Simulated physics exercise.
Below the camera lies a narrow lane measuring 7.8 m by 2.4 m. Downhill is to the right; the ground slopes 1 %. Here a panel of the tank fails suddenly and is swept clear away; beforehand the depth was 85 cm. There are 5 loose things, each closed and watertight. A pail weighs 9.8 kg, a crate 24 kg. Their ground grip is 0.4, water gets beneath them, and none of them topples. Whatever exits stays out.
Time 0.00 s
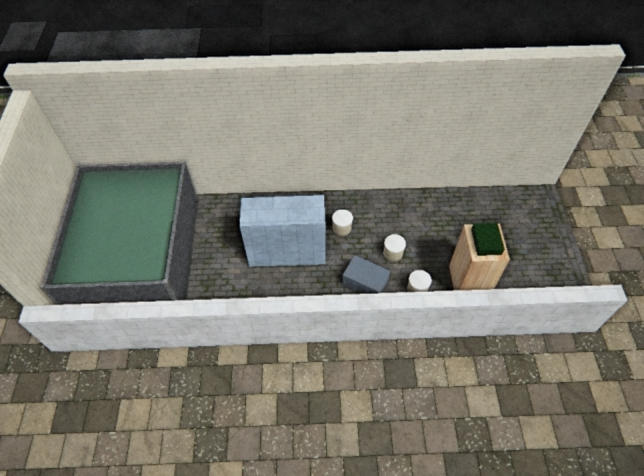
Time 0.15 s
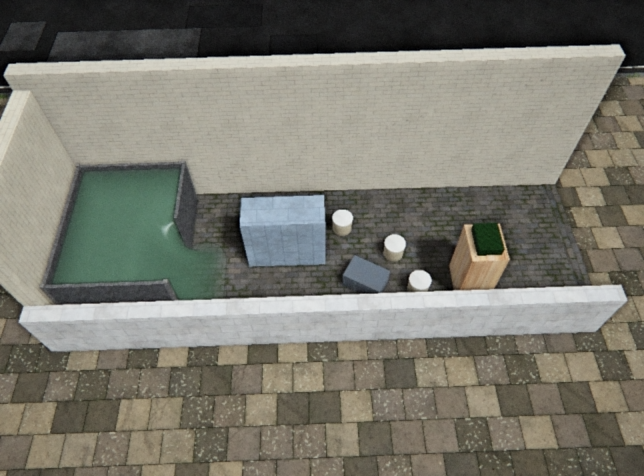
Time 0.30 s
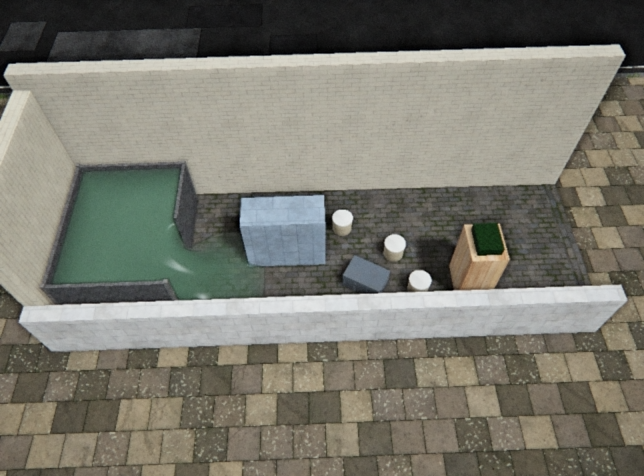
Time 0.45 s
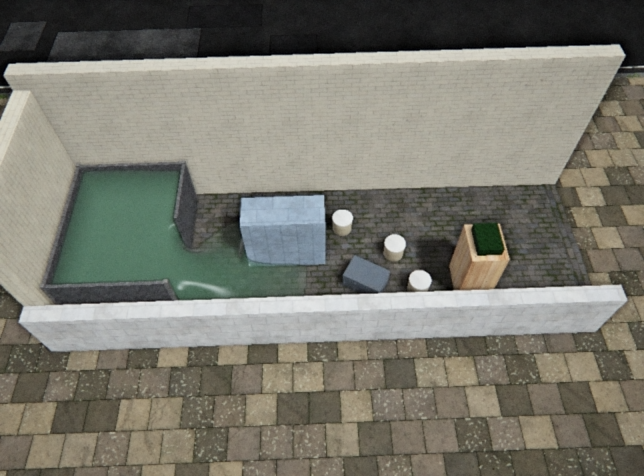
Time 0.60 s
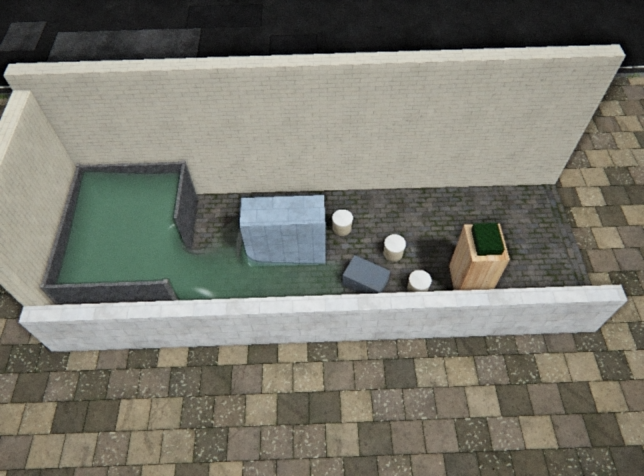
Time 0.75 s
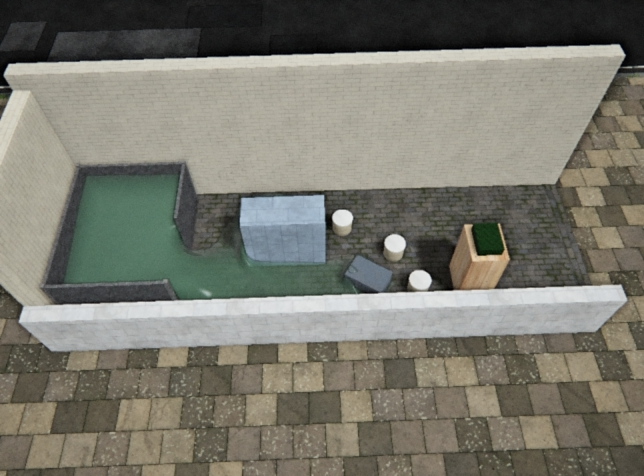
In a narrow walled lane, green water pours through a gap in the corner of a tank at left and spreads rightward over the paving, passing a pale blue box and reaching a small dark box, which shifts slightly.
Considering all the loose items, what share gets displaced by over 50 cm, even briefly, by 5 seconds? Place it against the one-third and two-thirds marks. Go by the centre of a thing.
It is from one to two thirds.
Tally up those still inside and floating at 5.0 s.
I'd say 0 of them.
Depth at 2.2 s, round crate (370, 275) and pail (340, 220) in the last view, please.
About 13 and 1 cm.
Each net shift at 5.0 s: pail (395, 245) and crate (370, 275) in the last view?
Taking them in the order asked, one is washed out, then the other is gone out.
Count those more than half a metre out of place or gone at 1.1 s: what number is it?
Tally at that time: 1.
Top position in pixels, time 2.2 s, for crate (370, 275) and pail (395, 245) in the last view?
Around (447, 192) and (465, 183).
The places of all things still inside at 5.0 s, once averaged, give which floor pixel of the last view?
I'd say about (319, 225) in the last view.
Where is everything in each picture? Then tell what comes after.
A crate at (366, 273) rests on the ground; a pail is out of sight; water covers 3.3 m2; 0 of 5 have shifted, in the first picture.
A crate at (366, 273) rests on the ground; a pail is out of sight; water covers 4.0 m2; 0 of 5 have shifted, in the second picture.
A crate at (366, 273), on the bottom; a pail is out of sight; water covers 4.9 m2; 0 of 5 have shifted, in the third picture.
A crate at (366, 273), on the bottom; a pail is out of sight; 5.6 m2 under water; 0 of 5 have shifted, in the fourth picture.
A crate at (366, 273) rests on the ground; a pail is out of sight; 6.4 m2 under water; 0 of 5 have shifted, in the fifth picture.
A crate at (368, 273) rests on the ground; a pail is out of sight; 7.1 m2 under water; 0 of 5 have shifted, in the sixth picture.
After 1.1 s 1 of 5 are over 50 cm from their spots; 0 afloat.
After 2.2 s 3 of 5 are over 50 cm from their spots; 1 afloat.
After 3.5 s 3 of 5 are over 50 cm from their spots; 1 afloat.
After 5.0 s 3 of 5 are over 50 cm from their spots, and 3 have been at some point; 0 afloat.
